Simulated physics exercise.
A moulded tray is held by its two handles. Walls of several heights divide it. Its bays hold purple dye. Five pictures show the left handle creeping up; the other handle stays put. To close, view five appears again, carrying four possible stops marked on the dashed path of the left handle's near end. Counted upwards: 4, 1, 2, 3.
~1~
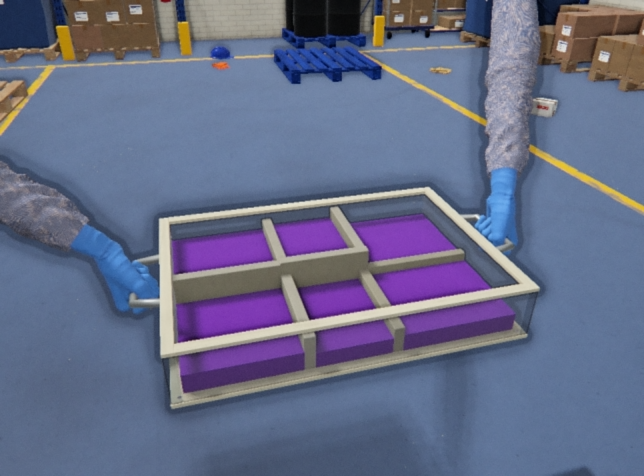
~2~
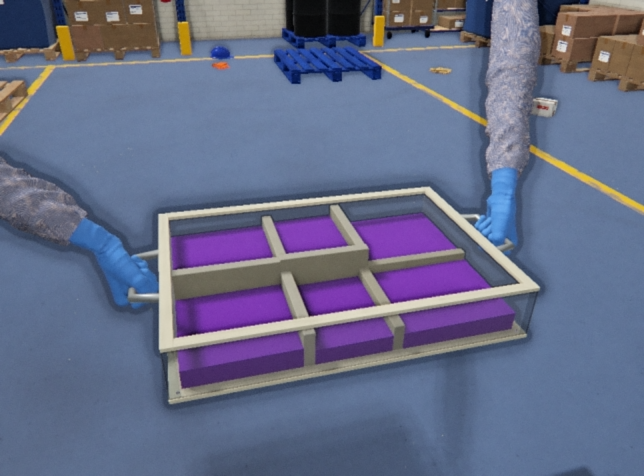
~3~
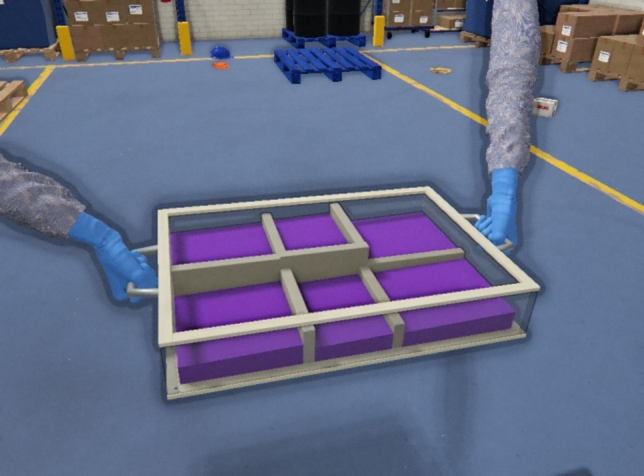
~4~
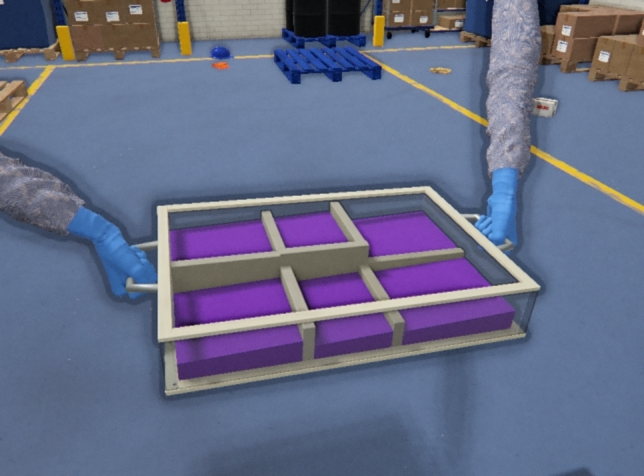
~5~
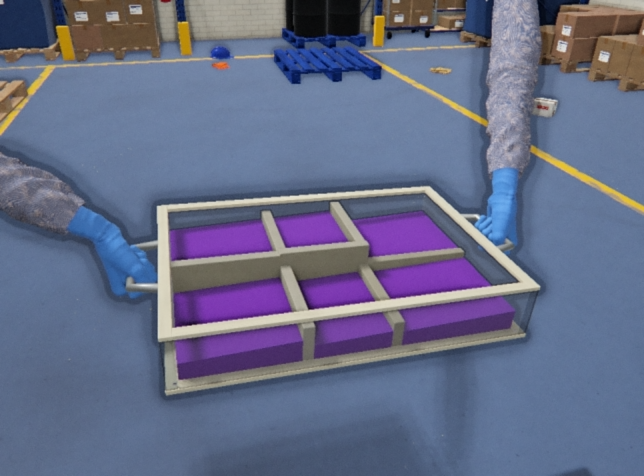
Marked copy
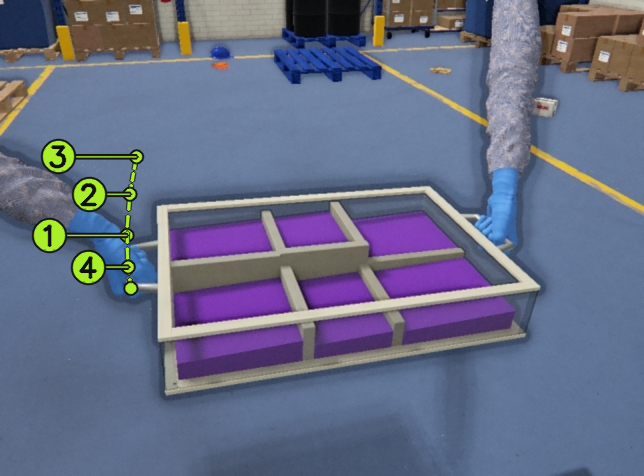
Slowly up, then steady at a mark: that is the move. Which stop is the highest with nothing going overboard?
The limit is 3.
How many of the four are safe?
All of the four.
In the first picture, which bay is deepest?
That is the back middle bay.
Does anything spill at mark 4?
No.
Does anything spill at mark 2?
No, that is safe.
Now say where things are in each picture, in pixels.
The tray is level; deepest in the back middle bay, at (312, 242), shallowest in the front middle; left handle at (135, 283).
Tipped about 1° down to the right; no wall is crossed; left handle at (134, 277).
Tipped about 2° down to the right; no wall is crossed; left handle at (133, 272).
Tipped about 3° down to the right; no wall is crossed; left handle at (132, 268).
Tipped about 3° down to the right; deepest in the back middle bay, at (311, 236), shallowest in the front middle; left handle at (132, 267).
On the marked copy, 1 at (127, 235); 2 at (129, 194); 3 at (136, 156); 4 at (128, 267).
With 1, nothing spills; the back left bay holds the most.
With 2, nothing spills; the back left bay holds the most.
With 3, nothing spills; the back right bay holds the most.
With 4, nothing spills; the back left bay holds the most.
